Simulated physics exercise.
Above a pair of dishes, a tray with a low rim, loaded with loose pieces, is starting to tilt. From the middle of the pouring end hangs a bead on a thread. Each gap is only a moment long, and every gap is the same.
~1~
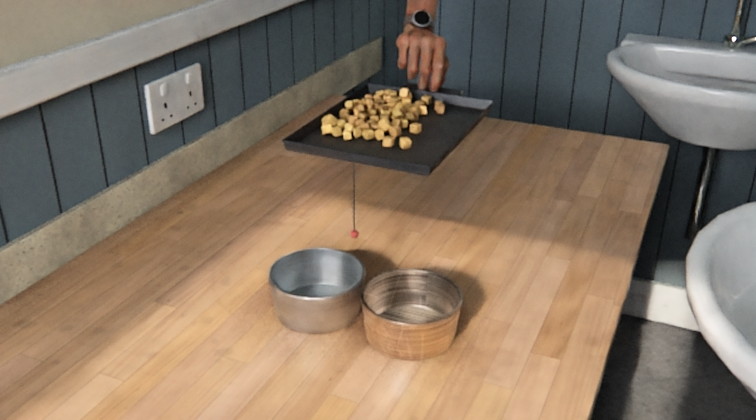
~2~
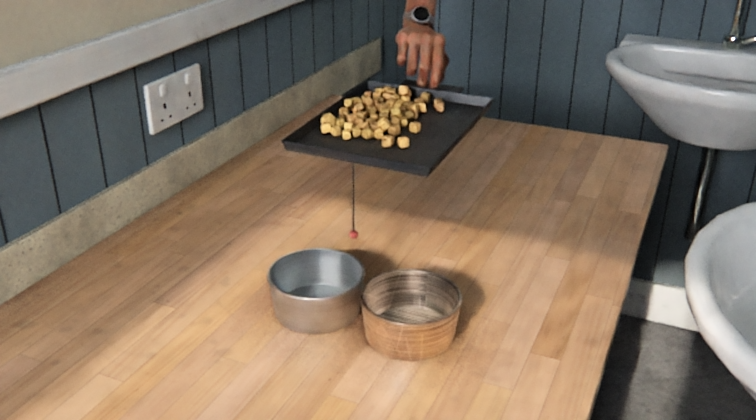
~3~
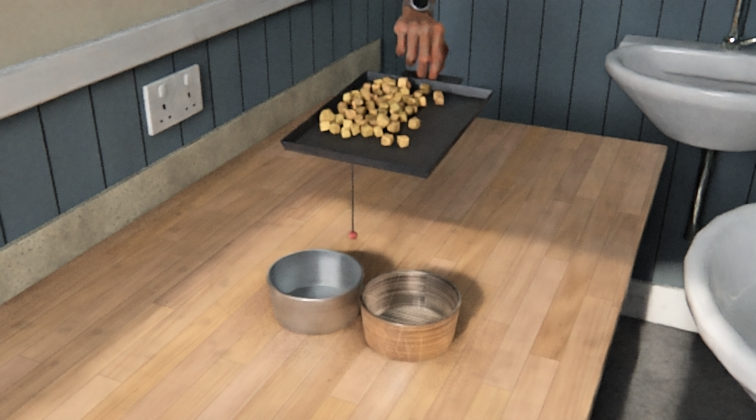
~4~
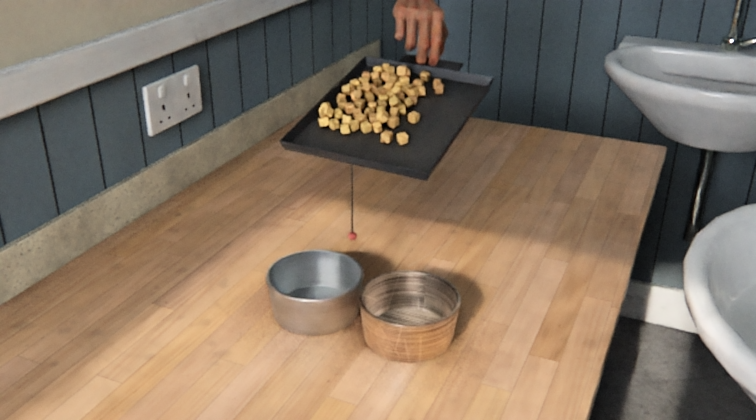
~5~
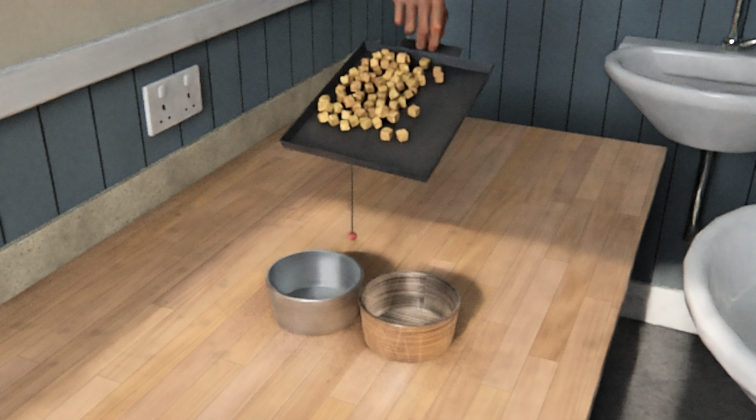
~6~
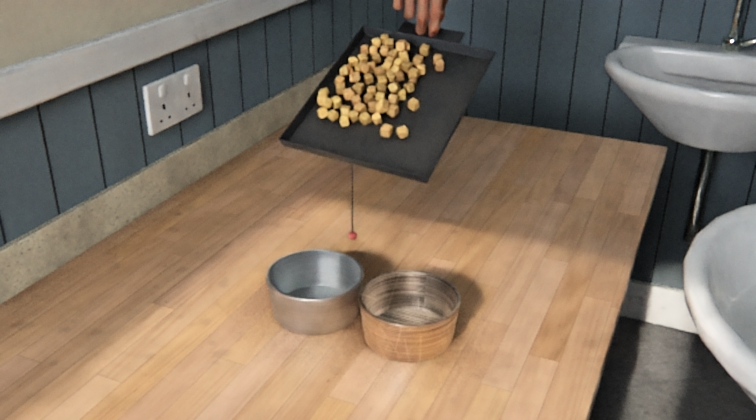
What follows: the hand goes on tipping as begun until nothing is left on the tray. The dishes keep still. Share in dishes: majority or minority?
Most reaches the dishes.
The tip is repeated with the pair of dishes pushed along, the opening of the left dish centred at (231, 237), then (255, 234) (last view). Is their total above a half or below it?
Result, first setup: A minority share; second setup: A minority share.
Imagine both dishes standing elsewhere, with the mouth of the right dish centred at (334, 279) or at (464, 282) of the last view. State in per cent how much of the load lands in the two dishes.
First 50 per cent, second 60 per cent.
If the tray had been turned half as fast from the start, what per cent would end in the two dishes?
That comes out at roughly 70 per cent.
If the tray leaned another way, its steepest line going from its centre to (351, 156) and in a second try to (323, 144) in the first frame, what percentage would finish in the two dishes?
First case about 50 percent; second case about 10 percent.
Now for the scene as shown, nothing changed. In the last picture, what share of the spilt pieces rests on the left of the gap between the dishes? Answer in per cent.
It comes to 30 per cent or so.
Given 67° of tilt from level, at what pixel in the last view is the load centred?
Near (368, 151).
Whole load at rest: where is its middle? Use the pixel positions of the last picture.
(375, 314).
Just after the last frame, tray tipped steeply; the larger part on the tray; just a few in the left dish; about a tenth in the air.
A moment on, tray tipped past a quarter turn; about a tenth on the tray; roughly a third in the right dish; roughly a quarter in the left dish; roughly a quarter outside both; roughly a quarter in the air.
Further on, tray tipped past a quarter turn; roughly a third in the right dish; roughly a third in the left dish; roughly a third outside both.
When it is over, tray tipped past a quarter turn; roughly a third in the right dish; roughly a third in the left dish; roughly a third outside both.
